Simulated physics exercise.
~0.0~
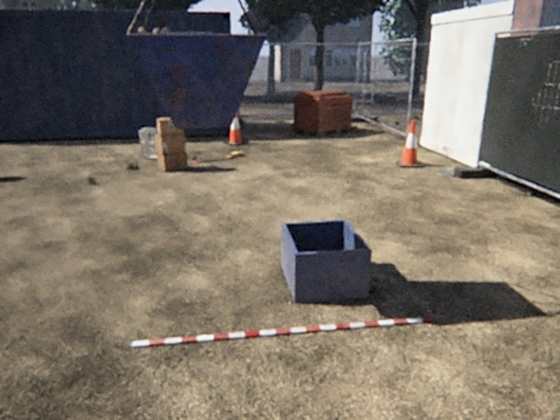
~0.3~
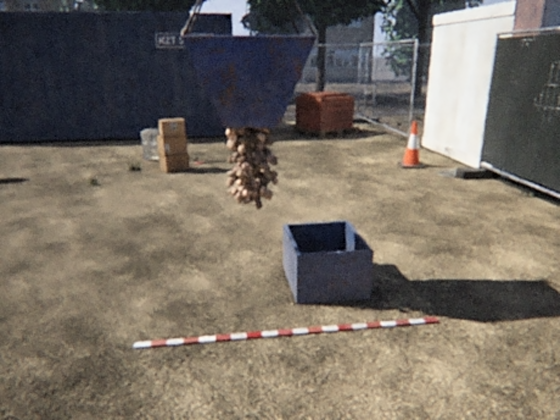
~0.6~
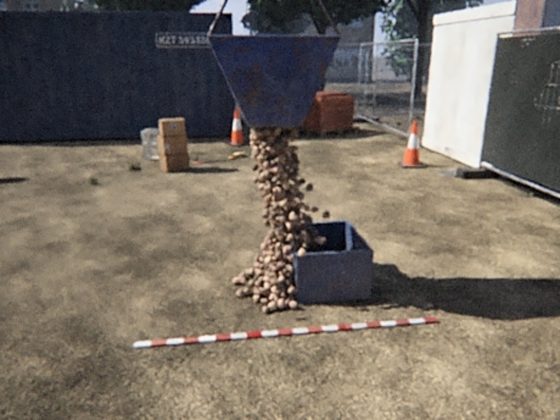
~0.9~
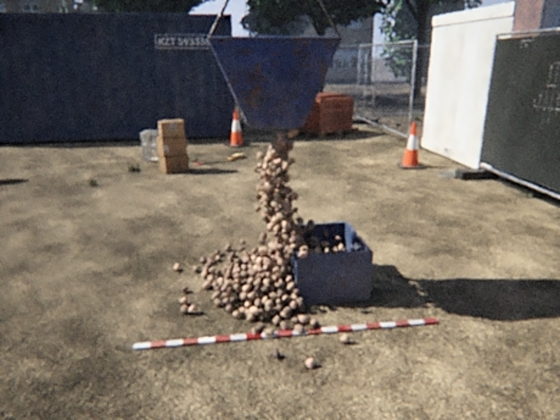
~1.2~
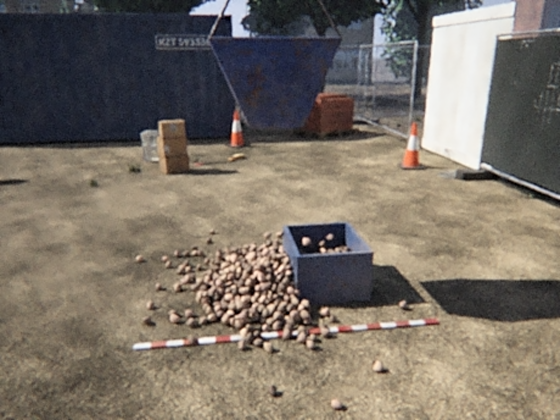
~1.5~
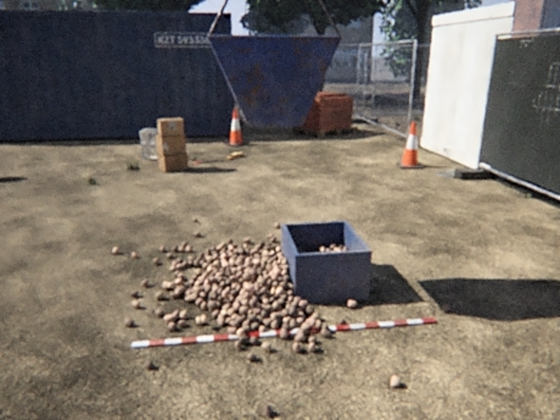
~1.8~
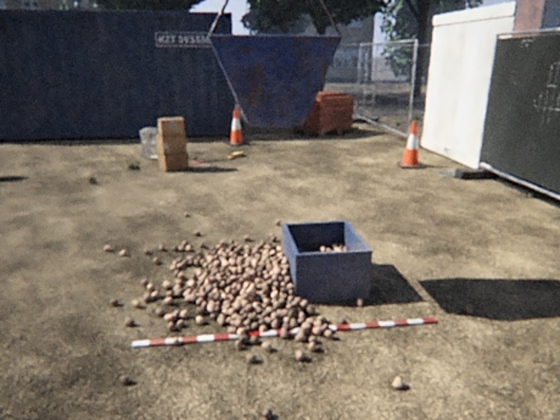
Blue skip moving right and dropping stones from its bottom, most piling left of a square bin and some landing inside.
